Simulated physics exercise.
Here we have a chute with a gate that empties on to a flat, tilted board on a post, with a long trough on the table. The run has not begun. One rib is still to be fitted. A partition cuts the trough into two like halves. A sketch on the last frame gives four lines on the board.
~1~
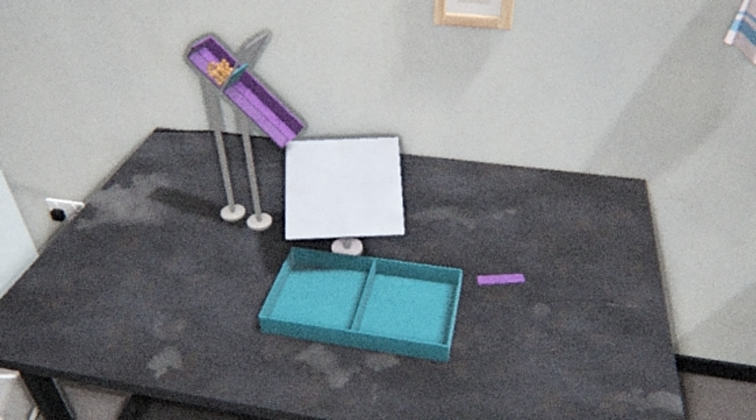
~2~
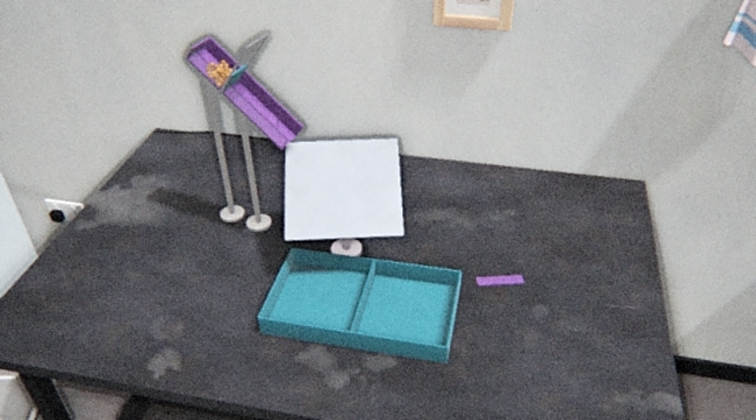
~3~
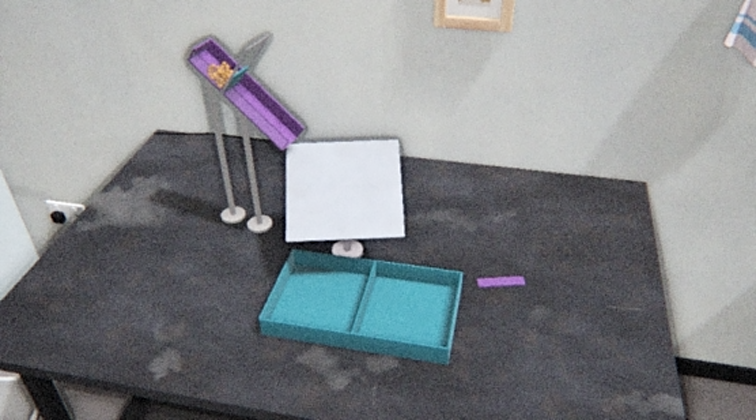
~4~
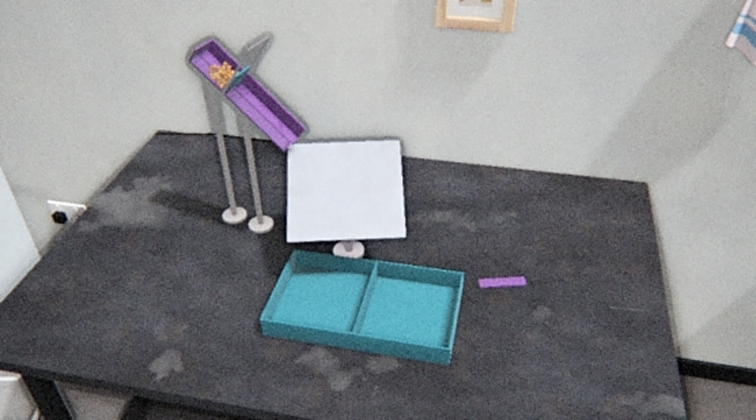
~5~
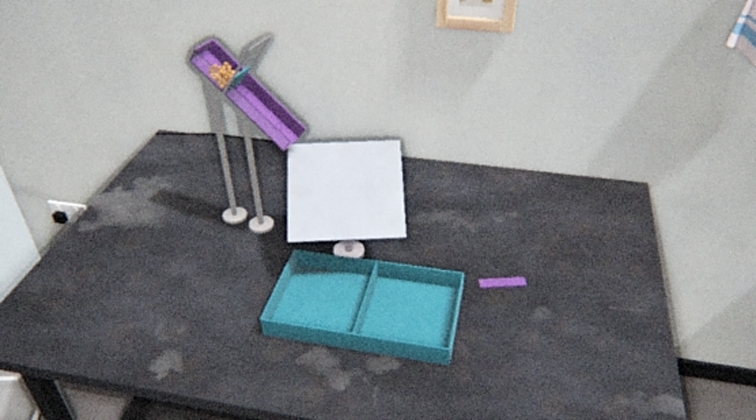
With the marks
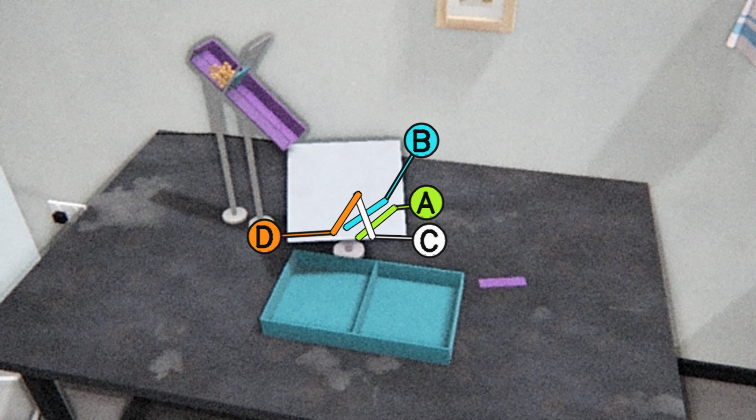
Small orange pieces resting behind a gate in a tilted purple chute, above a white board and teal divided trough, nothing moving.
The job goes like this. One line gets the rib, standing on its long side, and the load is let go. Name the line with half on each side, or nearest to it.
Best: C.
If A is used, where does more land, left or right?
More lands on the left.
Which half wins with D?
Left.
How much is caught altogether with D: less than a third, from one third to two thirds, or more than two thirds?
It is more than two thirds.
On the marked copy, line A from (394, 208) to (358, 237); line B from (384, 200) to (346, 227); line C from (356, 195) to (372, 236); line D from (358, 194) to (333, 232).
If A is chosen, of what is caught, nearly all in the left half, a small part in the right.
If B is chosen, of what is caught, nearly all in the left half, a small part in the right.
If C is chosen, of what is caught, about half in the left half, about half in the right.
If D is chosen, of what is caught, all in the left half, none in the right.
